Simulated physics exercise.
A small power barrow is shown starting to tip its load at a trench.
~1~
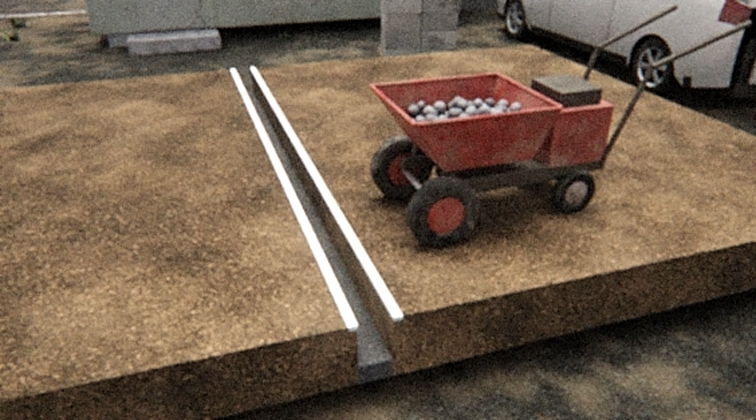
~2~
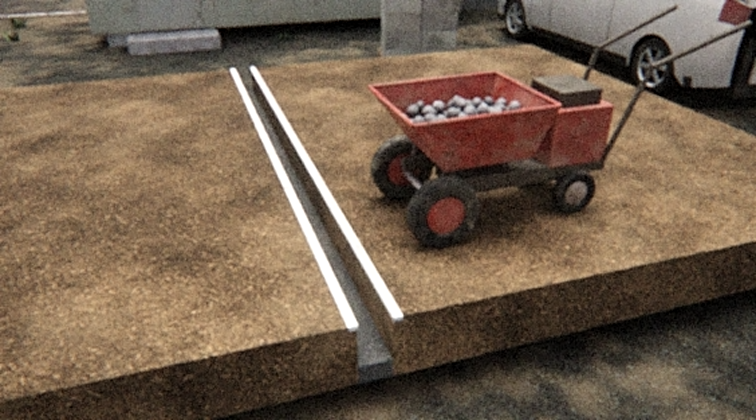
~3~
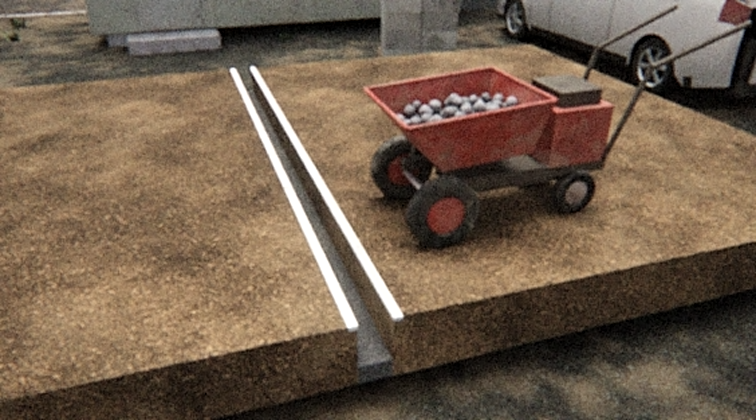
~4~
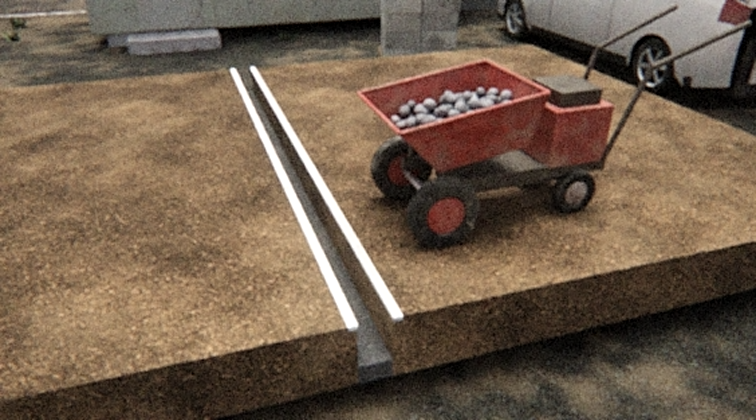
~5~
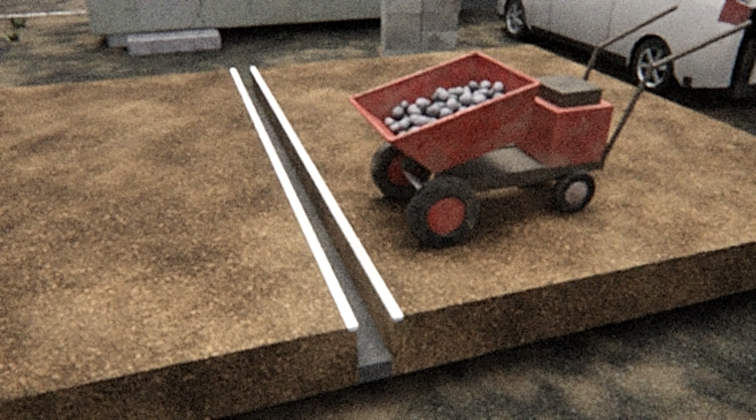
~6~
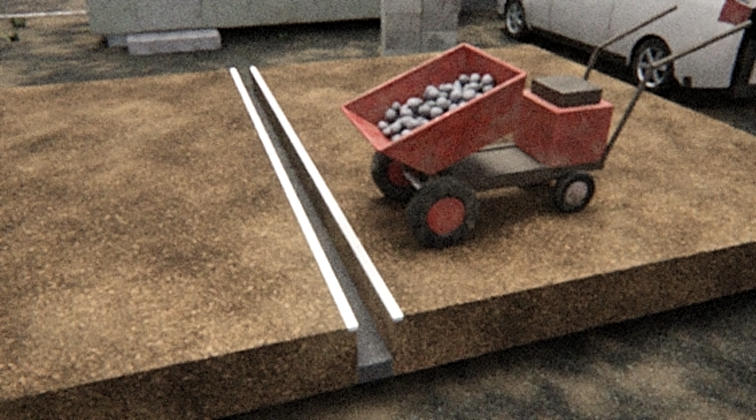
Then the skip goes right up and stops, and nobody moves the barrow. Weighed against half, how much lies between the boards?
Below half.
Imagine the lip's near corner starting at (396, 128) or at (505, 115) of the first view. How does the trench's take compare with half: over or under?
To start, the lesser share; after that, the lesser share.
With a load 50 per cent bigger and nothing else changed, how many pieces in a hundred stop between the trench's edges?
That works out at around 40 percent.
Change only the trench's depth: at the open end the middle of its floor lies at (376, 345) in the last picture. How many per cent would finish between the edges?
The share would be around 30 per cent.
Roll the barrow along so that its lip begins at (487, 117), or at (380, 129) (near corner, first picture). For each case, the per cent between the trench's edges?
Result: Try 1 = 30 %, try 2 = 0 %.
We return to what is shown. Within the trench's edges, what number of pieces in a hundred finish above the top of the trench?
Roughly 10 %.
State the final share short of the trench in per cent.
My estimate is close to 0 in a hundred.
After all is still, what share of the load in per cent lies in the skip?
It is some 10 percent.
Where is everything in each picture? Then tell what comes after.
Lip of the skip at (415, 125), level; top of the load at (476, 118), round cobbles; first edge of the trench at (378, 282); far edge at (336, 290), the trench under half as wide as the skip, and about as deep as wide, in the first frame.
Lip of the skip at (413, 126), tipped barely; top of the load at (475, 118), in the second frame.
Lip of the skip at (408, 129), tipped barely; top of the load at (472, 115), in the third frame.
Lip of the skip at (400, 134), tipped a little; top of the load at (484, 106), in the fourth frame.
Lip of the skip at (390, 141), tipped clearly; top of the load at (476, 101), in the fifth frame.
Lip of the skip at (380, 151), tipped clearly; top of the load at (467, 96); first edge of the trench at (378, 282); far edge at (336, 290), in the sixth frame.
Soon, skip tipped steeply; all in the skip.
A while on, skip tipped right over; most in the skip; a stray few in or heaped over the trench; a small part beyond it.
Towards the end, skip tipped right over; about a quarter in the skip; about a quarter in or heaped over the trench; about half beyond it.
Finally, skip tipped right over; a small part in the skip; about a third in or heaped over the trench; about half beyond it.
